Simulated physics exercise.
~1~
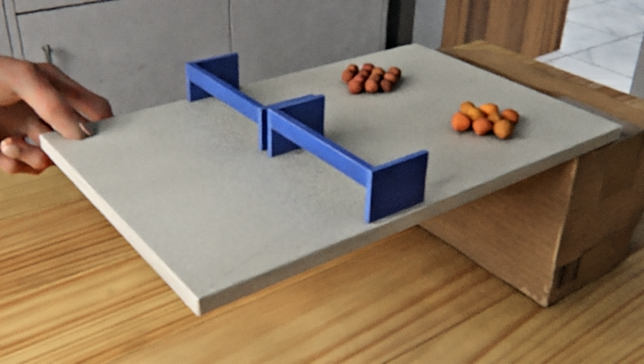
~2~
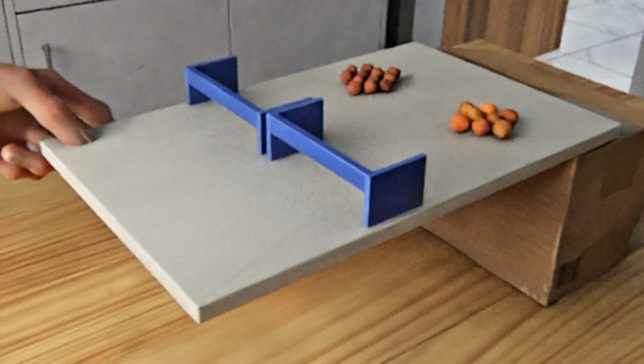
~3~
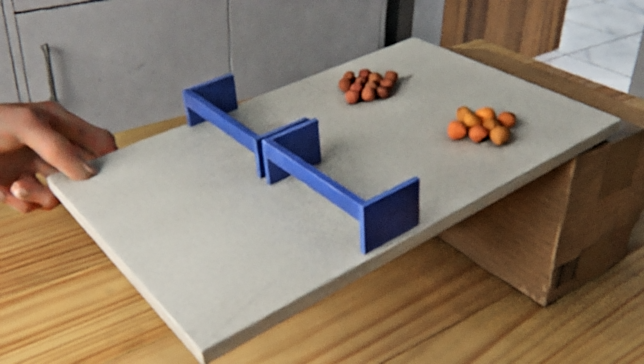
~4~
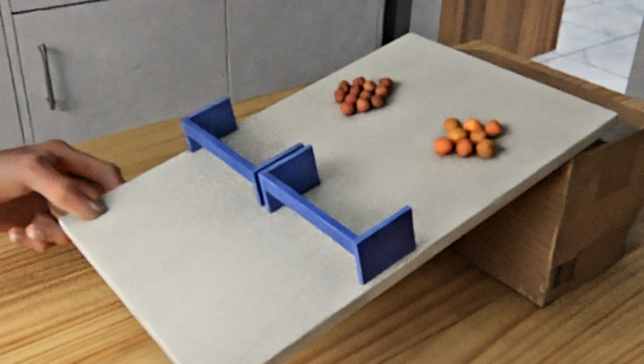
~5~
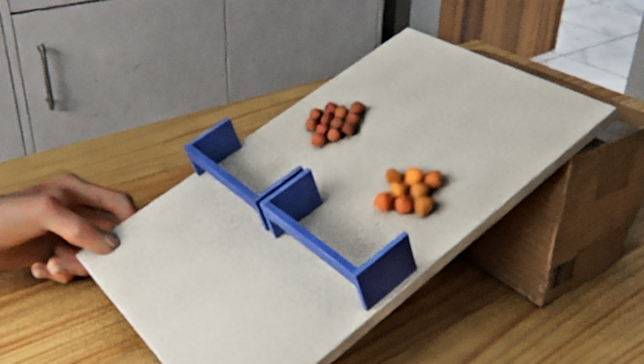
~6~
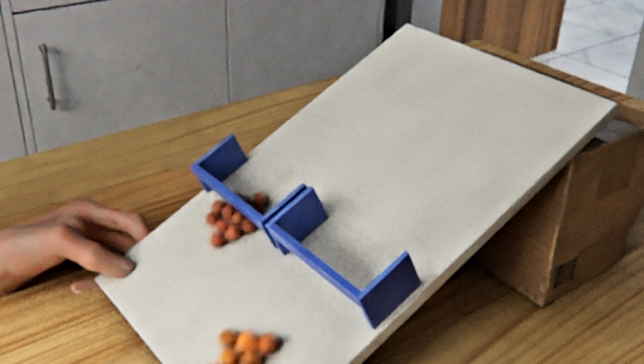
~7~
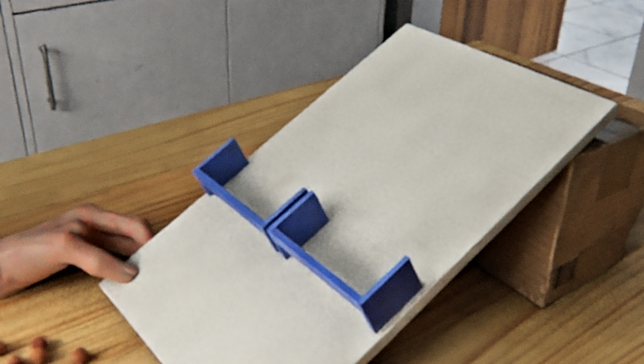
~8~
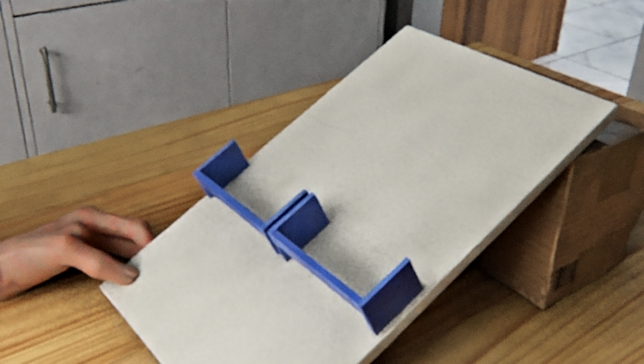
Two clusters of small balls roll under blue gates and off a board a hand tilts.
